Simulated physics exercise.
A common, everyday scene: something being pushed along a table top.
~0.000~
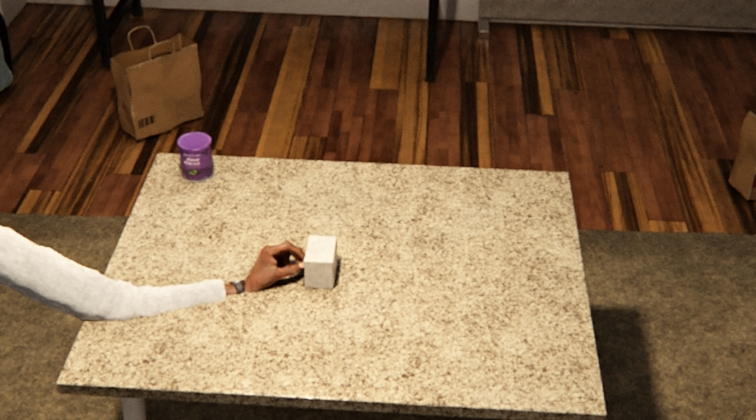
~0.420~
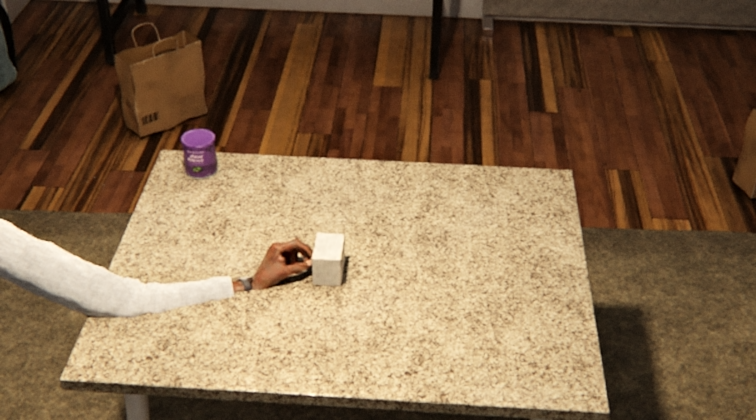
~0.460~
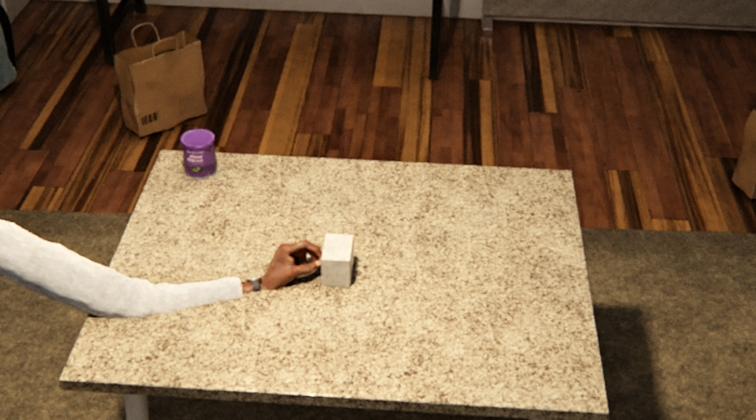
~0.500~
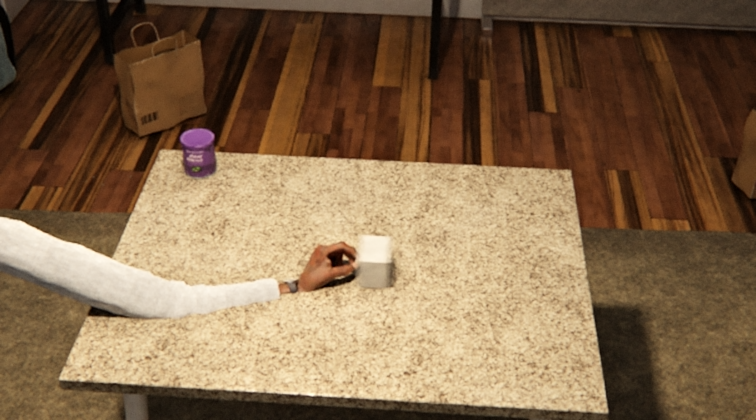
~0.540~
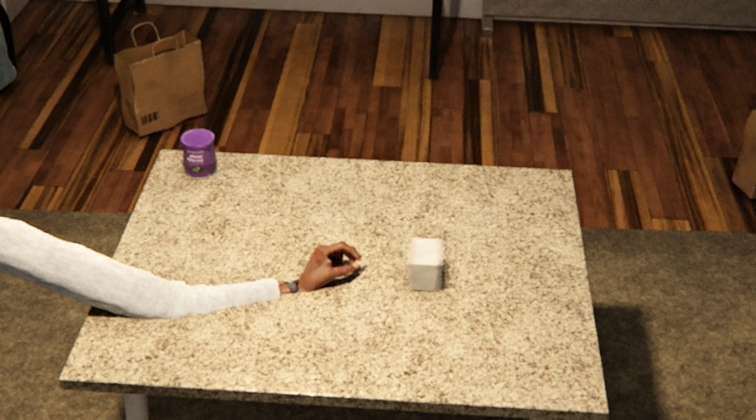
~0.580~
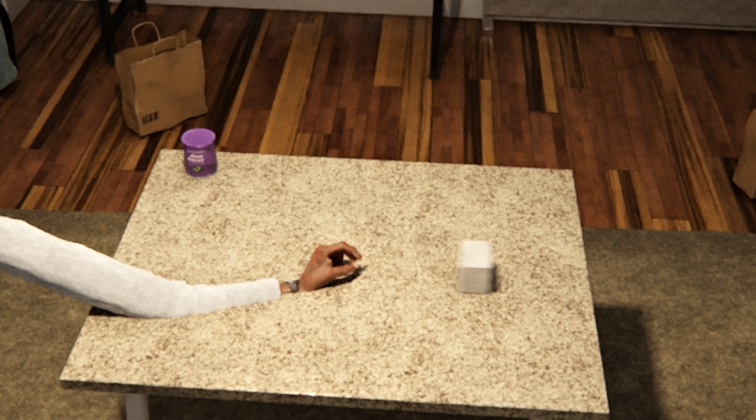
A white block moves slowly to the right across a speckled table top, pushed by the fingers of a hand in a white sleeve reaching in from the left. The hand then stays still near the middle while the block slides on alone, the gap between them widening toward the table's right side.
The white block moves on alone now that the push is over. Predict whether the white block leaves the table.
I predict it will be down off the table.
After 0.68 s, white block shifted well along near (589, 272).
After 0.88 s, white block now off the table.
After 1.08 s, things are still on the move.
After 1.18 s, as before.
In the end (1.3 s), off the table, white block.
